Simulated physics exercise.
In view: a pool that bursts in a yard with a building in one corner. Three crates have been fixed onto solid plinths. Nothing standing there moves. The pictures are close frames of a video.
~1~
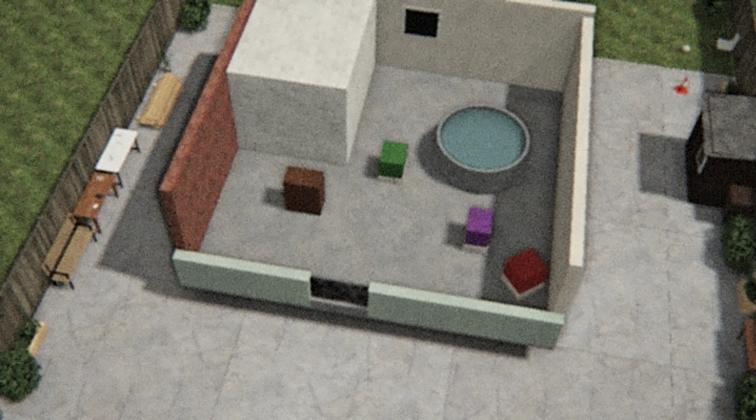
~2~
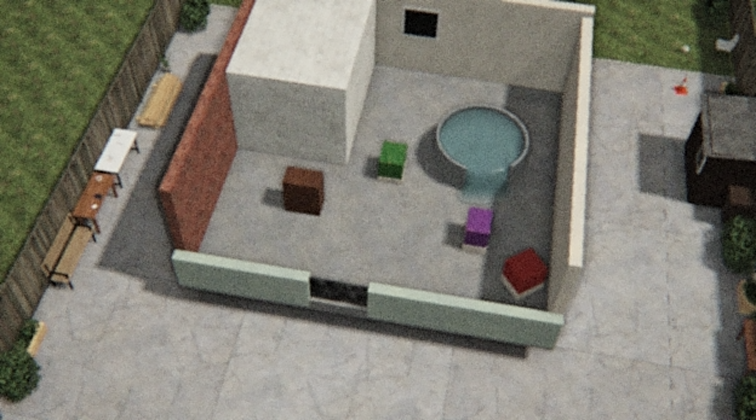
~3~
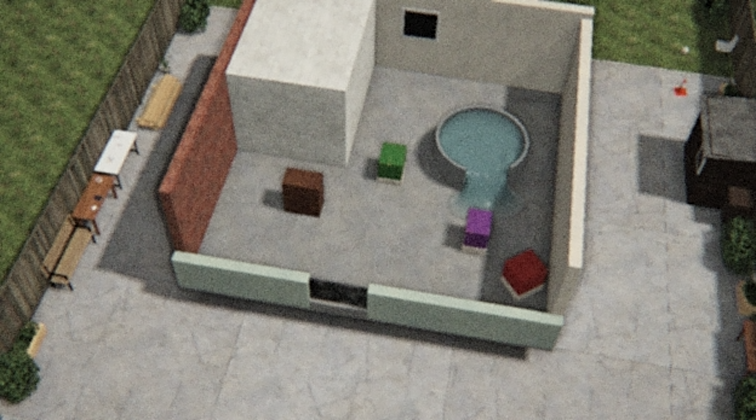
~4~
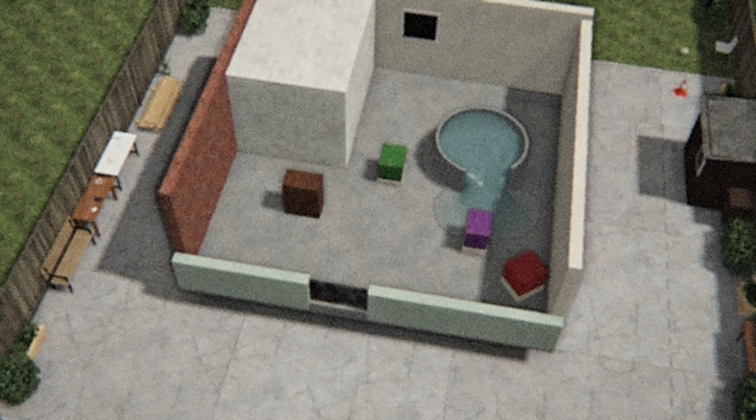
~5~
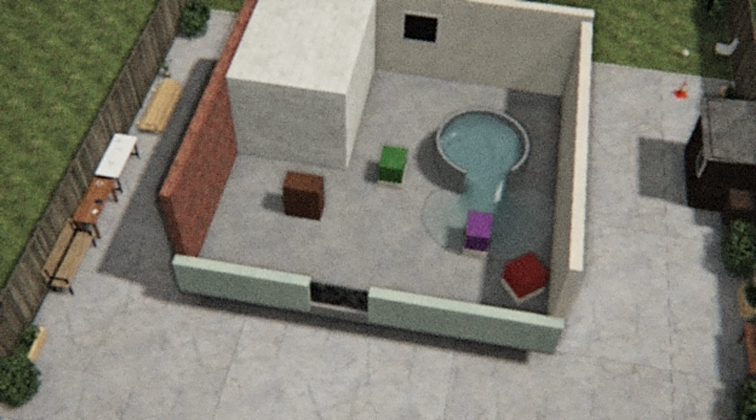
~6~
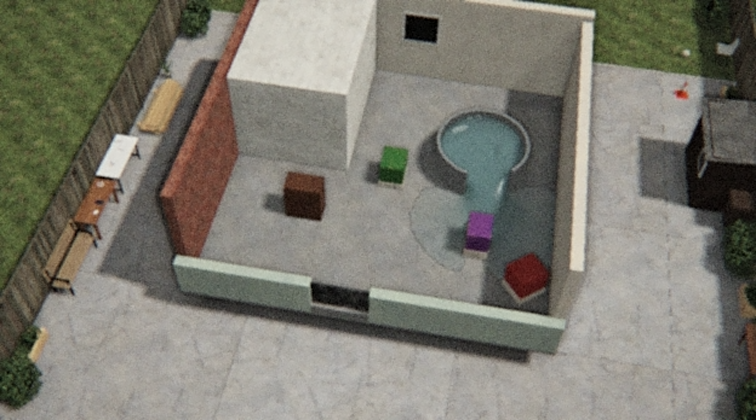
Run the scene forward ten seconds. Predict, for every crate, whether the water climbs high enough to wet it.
In order: The green crate will not be reached. The purple crate will be reached. The red crate will be reached.
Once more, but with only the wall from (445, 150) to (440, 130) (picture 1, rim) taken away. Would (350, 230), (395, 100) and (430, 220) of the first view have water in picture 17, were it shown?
So it's liquid at the first, liquid at the second and liquid at the third.
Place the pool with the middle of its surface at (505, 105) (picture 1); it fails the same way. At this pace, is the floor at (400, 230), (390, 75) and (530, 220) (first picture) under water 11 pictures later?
Taking the three spots in order: Swamped, bare, swamped.
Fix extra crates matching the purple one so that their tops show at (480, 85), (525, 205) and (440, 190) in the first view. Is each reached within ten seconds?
So, in the order given: Untouched, flooded, flooded.
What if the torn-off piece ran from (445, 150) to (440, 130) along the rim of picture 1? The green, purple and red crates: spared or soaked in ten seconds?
My take: Green gets flooded, purple stays clear, and red stays clear.
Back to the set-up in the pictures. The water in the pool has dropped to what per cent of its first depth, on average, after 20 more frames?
Some 32 per cent.
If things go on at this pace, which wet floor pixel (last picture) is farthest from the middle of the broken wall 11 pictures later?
I'd put it around (320, 297).
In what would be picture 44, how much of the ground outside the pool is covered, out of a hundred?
Roughly 70 percent, I'd say.
A moment on, water covers 20 % of the floor; the green crate water round its plinth, the purple crate water round its plinth, the red crate water round its plinth.
Next, water covers 35 % of the floor; the green crate water round its plinth, the purple crate water round its plinth, the red crate water round its plinth.
Then, water covers 50 % of the floor; the green crate water round its plinth, the purple crate water round its plinth, the red crate water round its plinth.
Later, water covers 70 % of the floor; the green crate water round its plinth, the purple crate water round its plinth, the red crate water round its plinth.
In the end, water covers 100 % of the floor; the green crate stayed above the water, the purple crate was topped, the red crate was topped.
